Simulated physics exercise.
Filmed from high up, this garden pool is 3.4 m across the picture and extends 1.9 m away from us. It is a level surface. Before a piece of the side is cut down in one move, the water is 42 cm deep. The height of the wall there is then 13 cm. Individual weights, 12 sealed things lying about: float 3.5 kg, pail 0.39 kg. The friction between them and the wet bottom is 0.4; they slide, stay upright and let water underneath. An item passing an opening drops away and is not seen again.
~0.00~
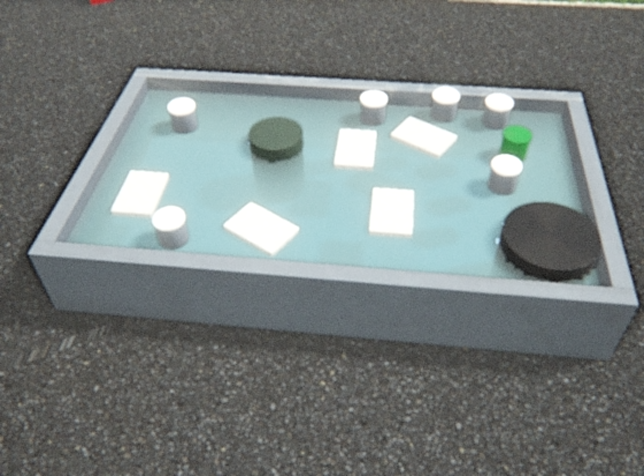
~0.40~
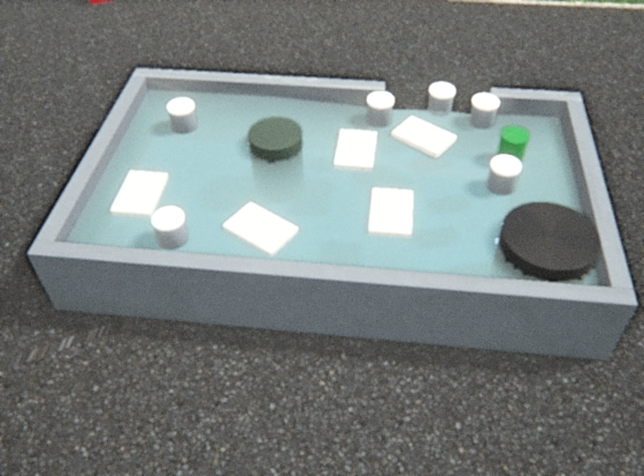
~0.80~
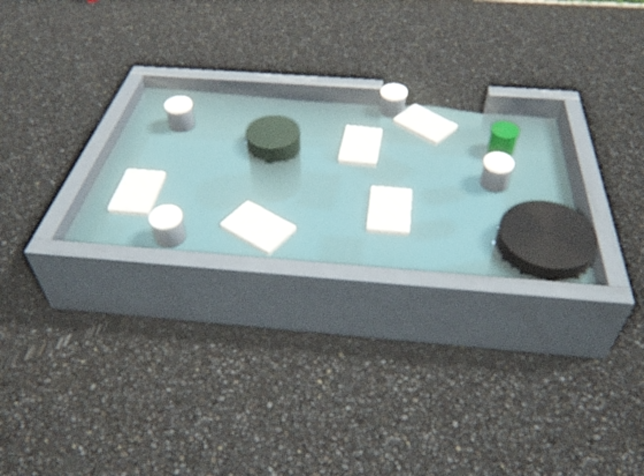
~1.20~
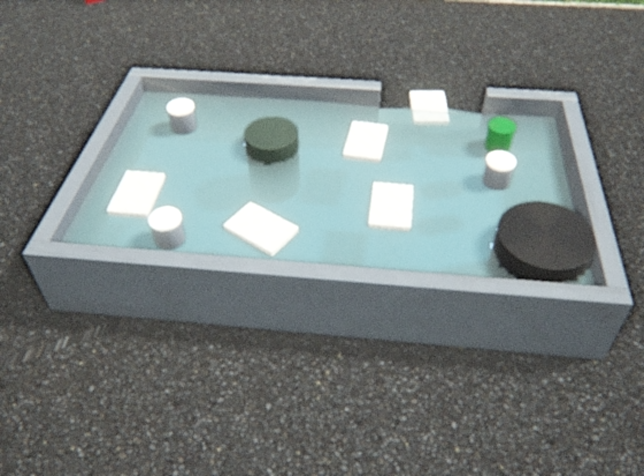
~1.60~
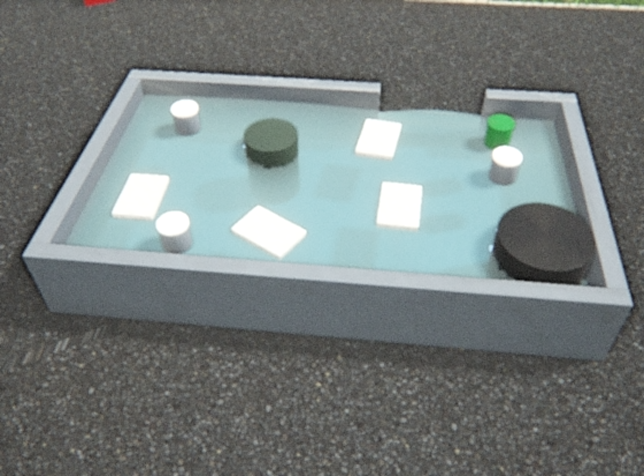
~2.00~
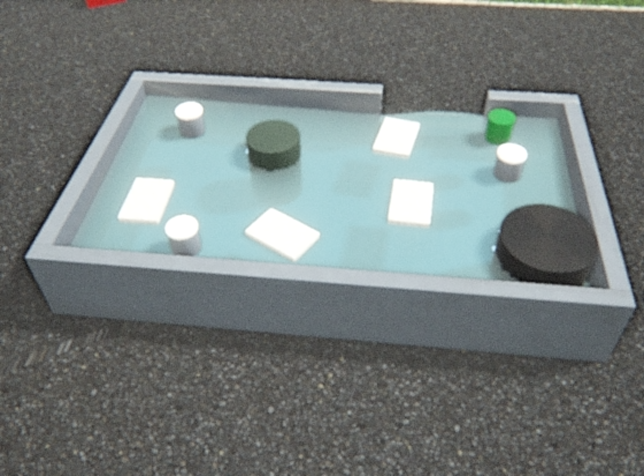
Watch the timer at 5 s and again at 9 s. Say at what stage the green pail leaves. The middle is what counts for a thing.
It gets away before the first check.
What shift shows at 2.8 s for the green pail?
Around 50 cm from the start by that time.
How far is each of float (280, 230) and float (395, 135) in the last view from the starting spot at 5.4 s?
The first is 40 cm off, the second is washed out.
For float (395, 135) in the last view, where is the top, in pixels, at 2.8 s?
My estimate: Around (415, 118).
After 2.8 s the green pail is near (485, 109), 0.5 m from its start, afloat; 4 of 12 are out; 8 afloat.
After 5.4 s the green pail has gone out (at 3.4 s); 6 of 12 are out; 6 afloat.
After 8.0 s the green pail has gone out (at 3.4 s); 6 of 12 are out; 6 afloat.
After 12.0 s the green pail has gone out (at 3.4 s); 8 of 12 are out; 4 afloat.
